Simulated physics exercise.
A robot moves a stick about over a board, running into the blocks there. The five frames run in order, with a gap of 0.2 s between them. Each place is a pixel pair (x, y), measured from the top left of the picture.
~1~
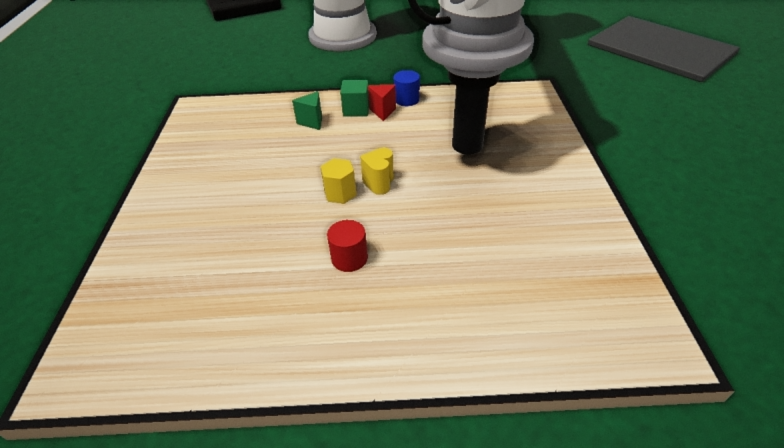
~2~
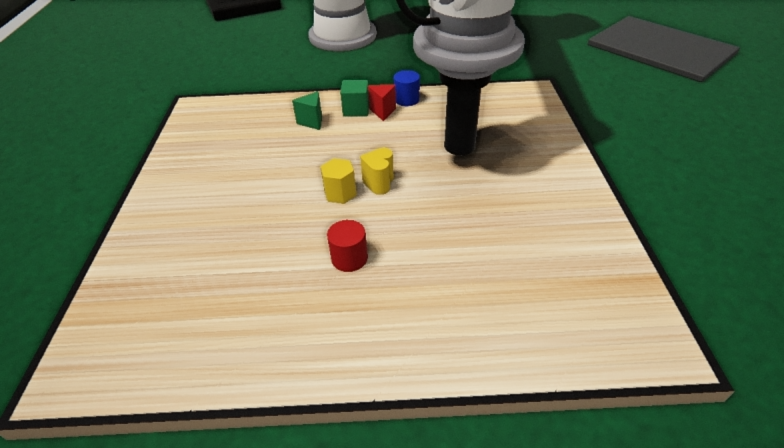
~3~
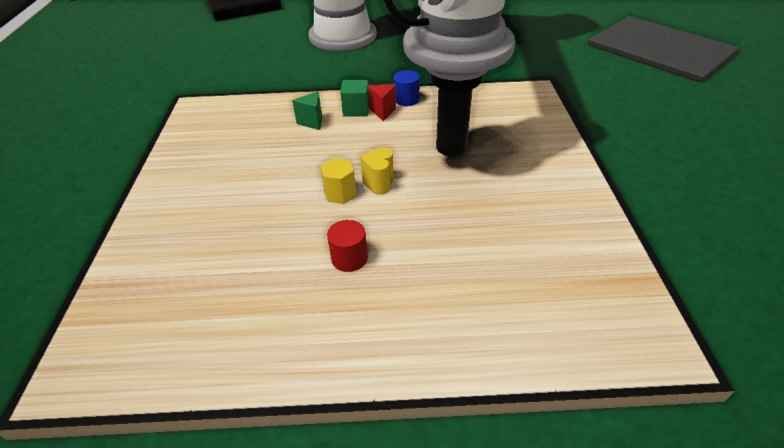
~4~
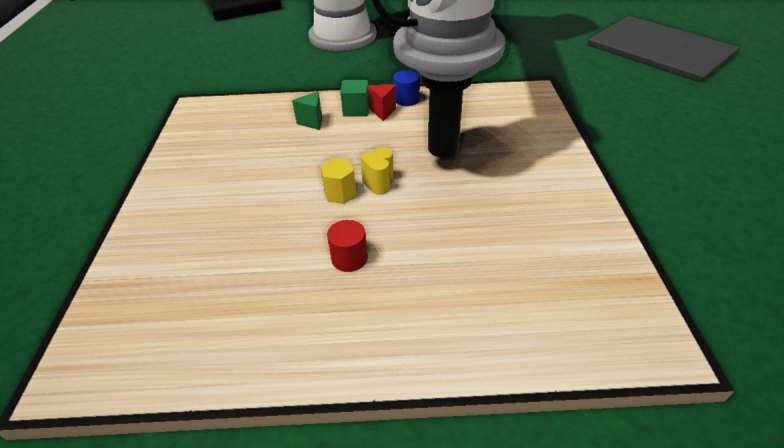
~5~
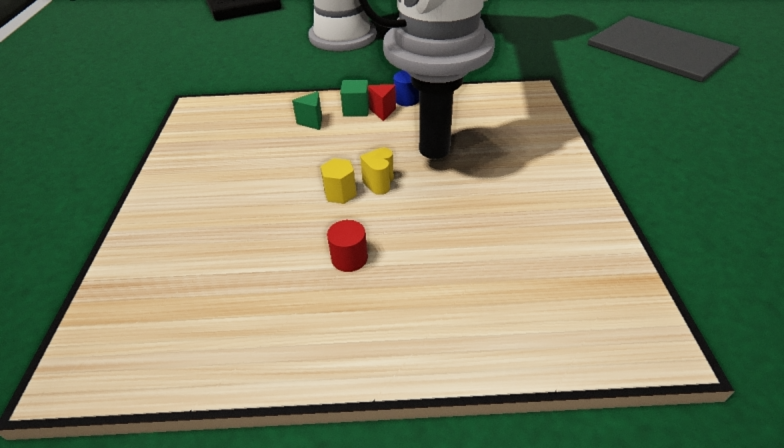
On a wooden board set on a green surface, a robot arm's black stick slid slowly left toward two yellow blocks, while they and the red, green and blue blocks all stayed still.
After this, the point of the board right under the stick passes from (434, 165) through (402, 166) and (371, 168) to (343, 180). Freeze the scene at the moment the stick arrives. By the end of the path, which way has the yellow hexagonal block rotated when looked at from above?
Rotates clockwise.
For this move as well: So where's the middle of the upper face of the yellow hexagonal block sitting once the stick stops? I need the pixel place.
Pixel (321, 178).
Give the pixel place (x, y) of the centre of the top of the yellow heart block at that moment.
Pixel (355, 169).
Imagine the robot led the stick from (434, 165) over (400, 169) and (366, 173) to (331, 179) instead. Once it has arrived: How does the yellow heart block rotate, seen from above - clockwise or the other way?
It twists anticlockwise.
The first path, step by step. One third of the way, stick at (402, 151); nothing pushed yet.
Two thirds of the way, stick at (369, 153); yellow hexagonal block at (335, 169); yellow heart block at (365, 163), turned 60° anticlockwise.
At the end, stick at (341, 165); yellow hexagonal block at (321, 178), turned 40° clockwise; yellow heart block at (355, 169), turned 135° anticlockwise.
